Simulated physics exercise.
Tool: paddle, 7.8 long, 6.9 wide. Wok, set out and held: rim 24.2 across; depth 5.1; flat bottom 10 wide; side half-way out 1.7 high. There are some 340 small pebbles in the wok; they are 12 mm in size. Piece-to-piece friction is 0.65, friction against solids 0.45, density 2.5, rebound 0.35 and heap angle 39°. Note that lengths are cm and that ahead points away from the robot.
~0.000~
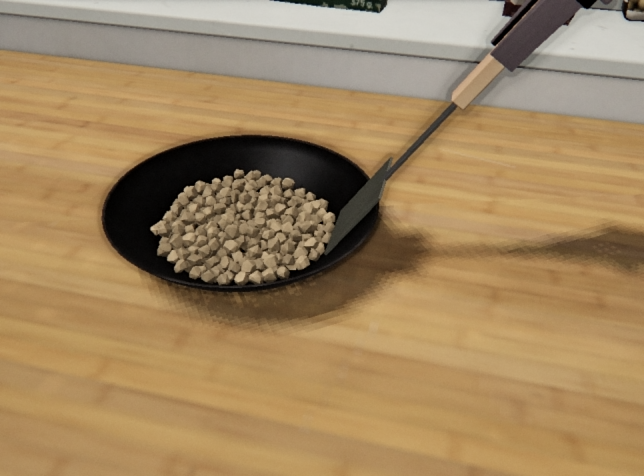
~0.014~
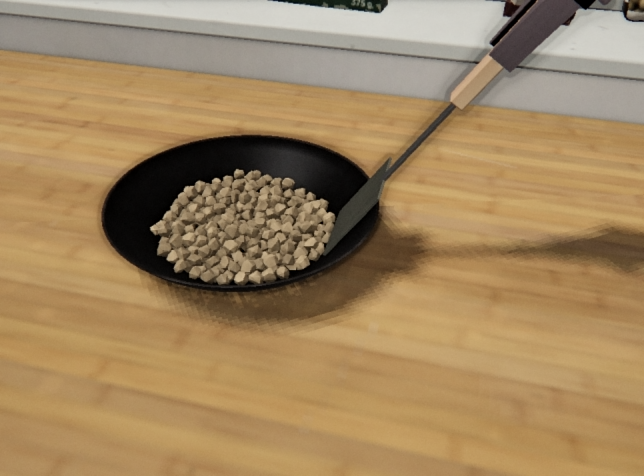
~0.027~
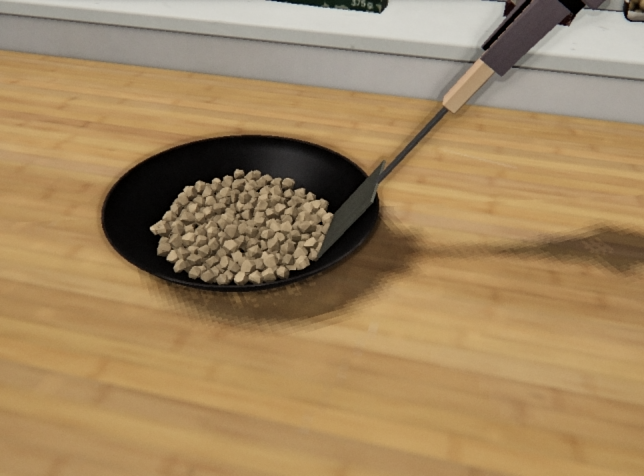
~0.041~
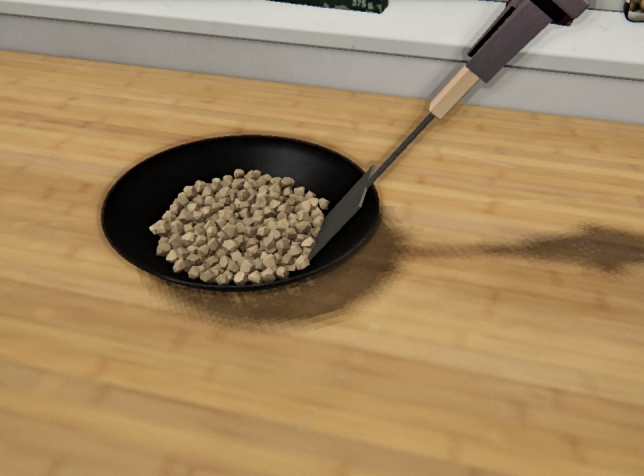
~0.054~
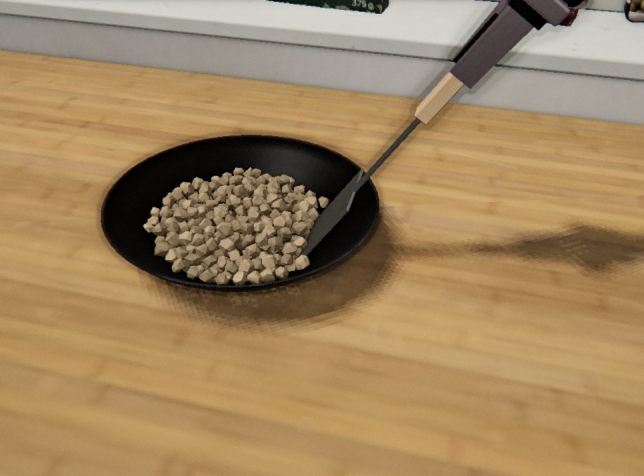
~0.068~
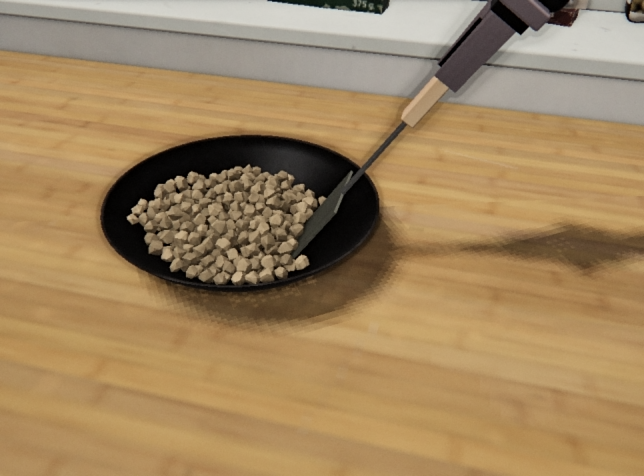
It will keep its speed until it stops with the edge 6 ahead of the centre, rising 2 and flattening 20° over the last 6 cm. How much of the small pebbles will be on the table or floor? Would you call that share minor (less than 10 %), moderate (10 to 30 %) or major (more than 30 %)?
I would call it moderate.
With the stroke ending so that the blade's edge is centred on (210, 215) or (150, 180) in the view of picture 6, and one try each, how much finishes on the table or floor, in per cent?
Roughly 5 and 45 per cent.
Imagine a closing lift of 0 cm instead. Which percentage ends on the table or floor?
20 %.
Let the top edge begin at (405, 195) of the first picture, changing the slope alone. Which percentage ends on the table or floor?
Around 20 percent ends up on the table or floor.
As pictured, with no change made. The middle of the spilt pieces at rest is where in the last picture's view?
At about (73, 211) in the last picture.
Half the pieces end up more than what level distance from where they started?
Near 7 cm, measured level.
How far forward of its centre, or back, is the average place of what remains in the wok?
Ahead, by about 4.5 cm.
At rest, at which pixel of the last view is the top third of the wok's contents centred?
Around (162, 184).
After 0.12 s, sloping 57°, highest piece 7 above the table; 331 in the wok, 4 on the blade or in flight.
After 0.17 s, sloping 48°, highest piece 9 above the table; 324 in the wok, 11 on the blade or in flight.
After 0.40 s, sloping 37°, highest piece 7 above the table; 277 in the wok, 56 on the table or floor, 2 on the blade or in flight.
After 1.45 s, sloping 37°, highest piece 6 above the table; 276 in the wok, 59 on the table or floor.
In the end, 276 in the wok, 59 on the table or floor. That is 18 % on the table or floor.
